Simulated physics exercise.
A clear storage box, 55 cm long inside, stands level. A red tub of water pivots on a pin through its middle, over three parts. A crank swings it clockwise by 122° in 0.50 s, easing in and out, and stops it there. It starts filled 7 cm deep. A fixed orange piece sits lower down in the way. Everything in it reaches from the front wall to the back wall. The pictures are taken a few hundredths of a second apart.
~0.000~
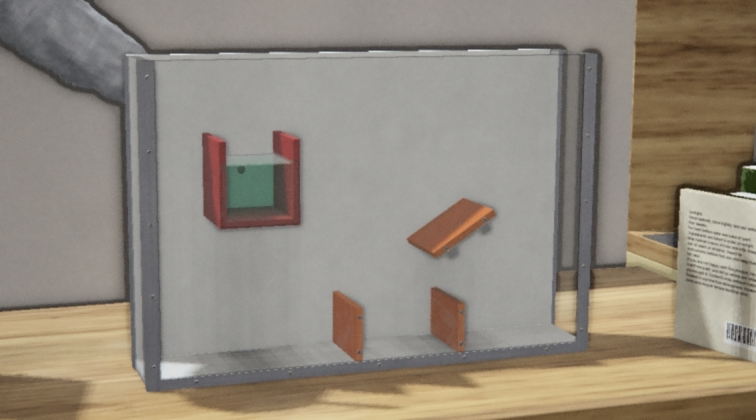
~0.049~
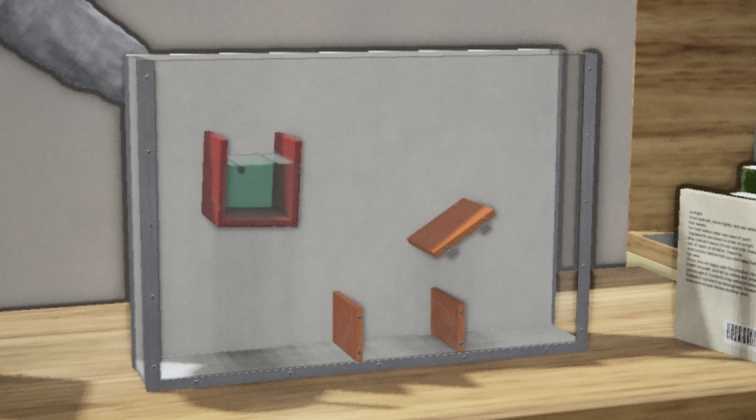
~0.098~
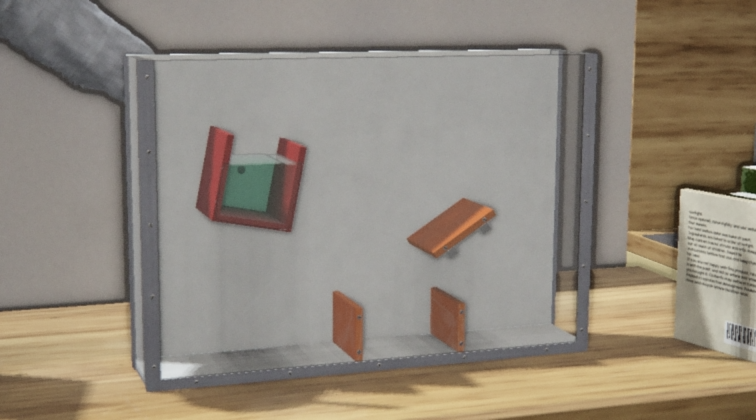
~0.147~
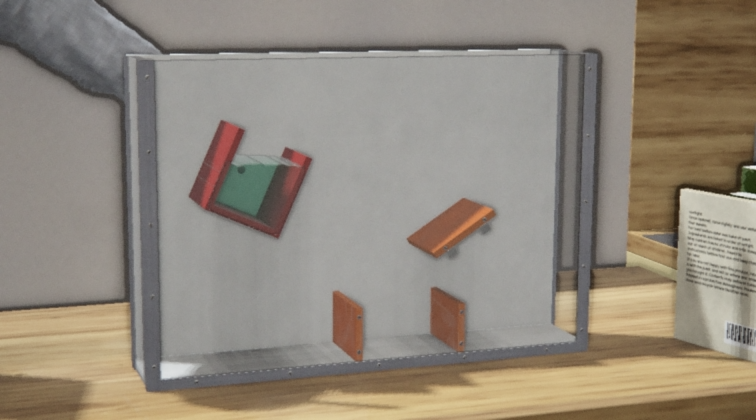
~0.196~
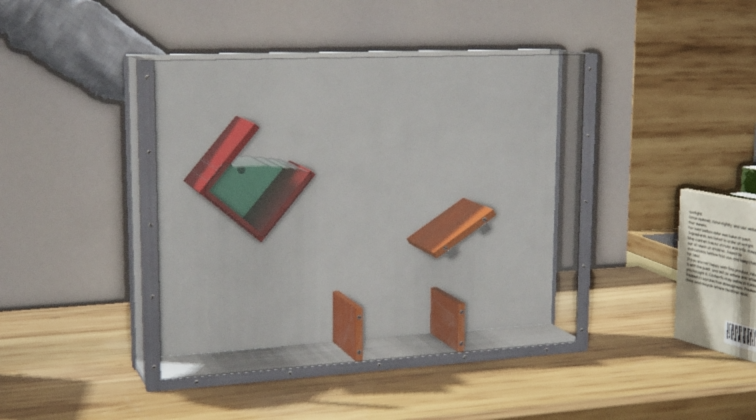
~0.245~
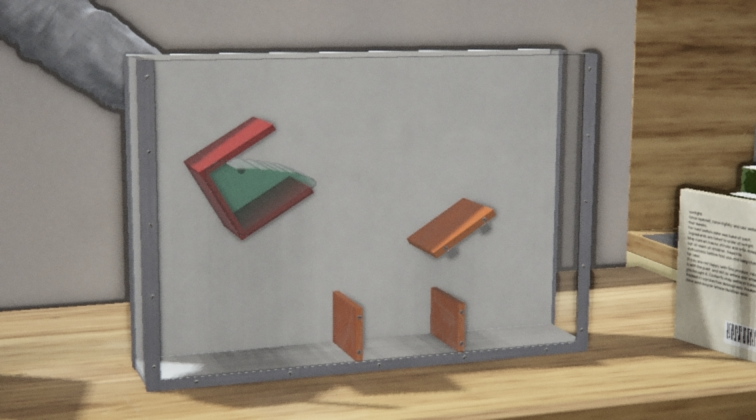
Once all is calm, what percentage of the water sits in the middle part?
Close to 5 per cent of it.
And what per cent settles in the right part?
Some 0 per cent.
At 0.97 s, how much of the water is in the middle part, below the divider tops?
About 6 per cent.
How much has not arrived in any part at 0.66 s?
Some 15 per cent.
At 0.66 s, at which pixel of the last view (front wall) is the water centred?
Near (259, 332).
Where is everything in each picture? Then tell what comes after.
In the first picture, the tub leans 0°; its pouring lip is at (297, 141); the highest water is at (287, 165); divider tops at (359, 310) and (462, 305).
In the second picture, the tub leans 3°; its pouring lip is at (299, 143); the highest water is at (255, 166).
In the third picture, the tub leans 11°; its pouring lip is at (304, 149); the highest water is at (238, 167).
In the fourth picture, the tub leans 24°; its pouring lip is at (309, 159); the highest water is at (256, 167).
In the fifth picture, the tub leans 41°; its pouring lip is at (312, 174); the highest water is at (228, 169).
In the sixth picture, the tub leans 59°; its pouring lip is at (311, 191); 1 per cent is over the lip, reaching (314, 181).
By 0.43 s the parts hold 13, 2 and 0 per cent, with 85 still above them.
By 0.66 s the parts hold 78, 5 and 0 per cent, with 17 still above them.
By 0.97 s the parts hold 93, 5 and 0 per cent, with 2 still above them.
At rest it is 93 per cent left, 6 middle, 0 right.
